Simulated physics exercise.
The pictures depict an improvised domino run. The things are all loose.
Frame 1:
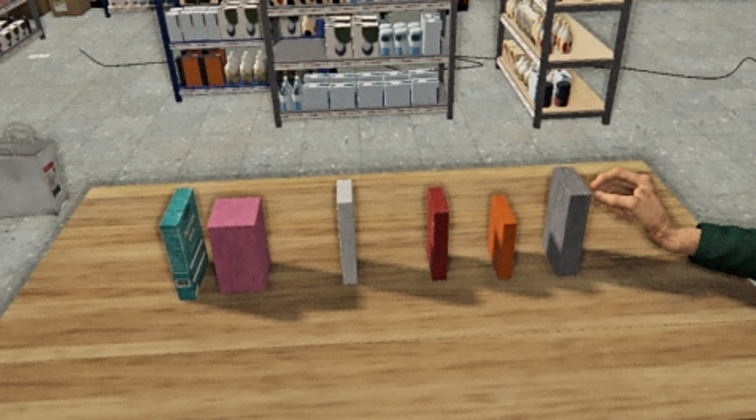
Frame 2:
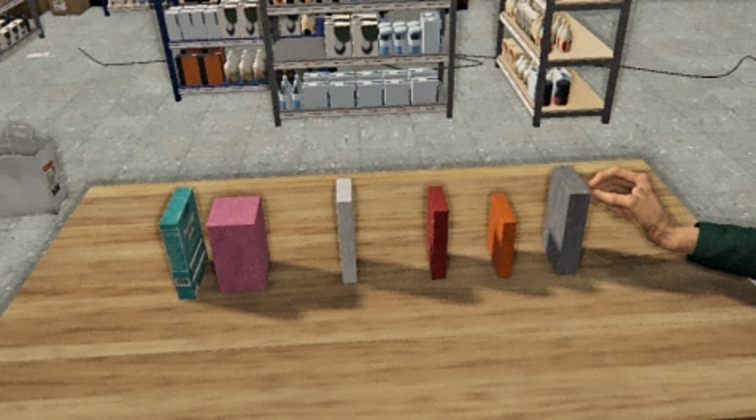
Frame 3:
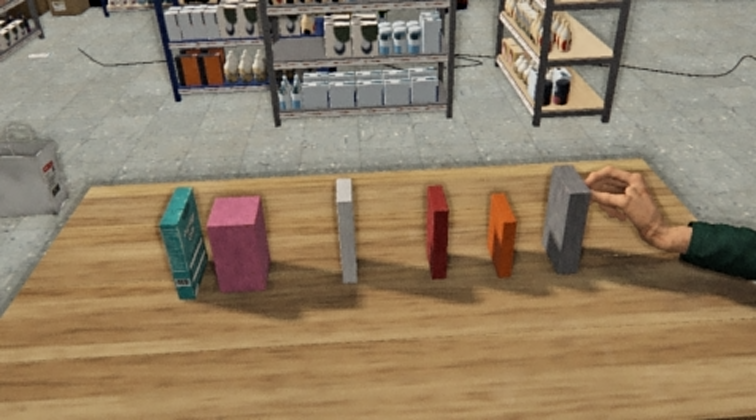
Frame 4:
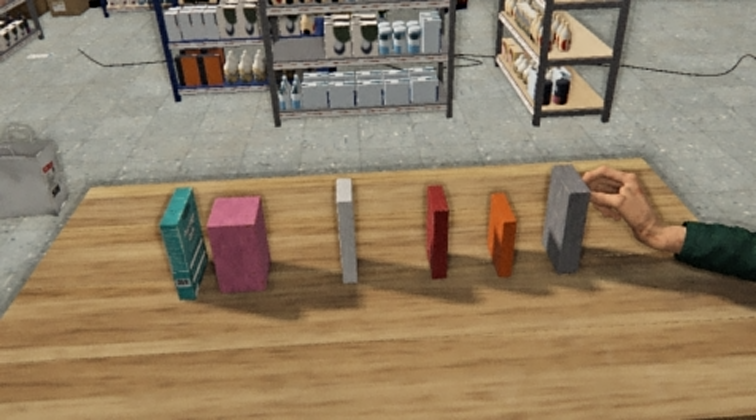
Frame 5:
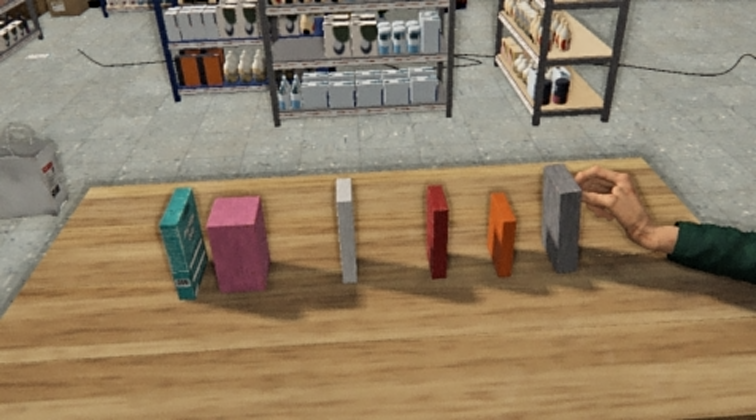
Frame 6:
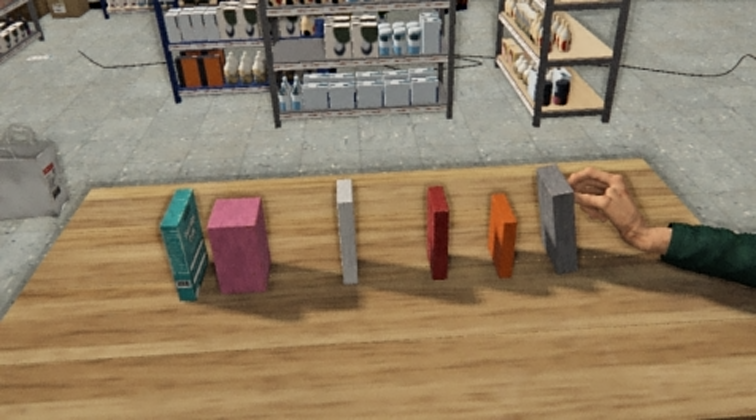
A hand at the right of a wooden table pushed the tall grey block, which tilted slightly left toward the orange one, while the red, white, pink and teal pieces stood still.
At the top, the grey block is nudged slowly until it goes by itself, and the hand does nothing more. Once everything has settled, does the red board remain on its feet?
No.
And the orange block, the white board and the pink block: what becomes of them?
The orange block tumbles, the white board tumbles and the pink block stays up.
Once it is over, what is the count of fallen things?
That adds up to 4 in total.
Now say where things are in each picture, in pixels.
The first frame shows red board (438, 234); white board (347, 233).
The second frame shows orange block (501, 236); white board (347, 232).
The third frame shows pink block (240, 244); orange block (502, 235).
The fourth frame shows white board (347, 232); pink block (240, 245).
The fifth frame shows grey block 5° over; orange block (501, 235); white board (347, 232).
The sixth frame shows grey block 10° over; red board (438, 233); pink block (241, 246).
Then, 0.40 s on from there, grey block 62° over; orange block turned 45° from how it was put.
Then, 0.50 s on from there, grey block 79° over; red board turned 13° from how it was put near (414, 234); orange block on its side.
Then, 0.70 s on from there, grey block 76° over; red board on its side near (384, 258); orange block on its side; white board turned 22° from how it was put.
In the end, toppled on the table, white board, red board and orange block; pink block unmoved. At the end, from the last picture's camera, red board near (386, 263).
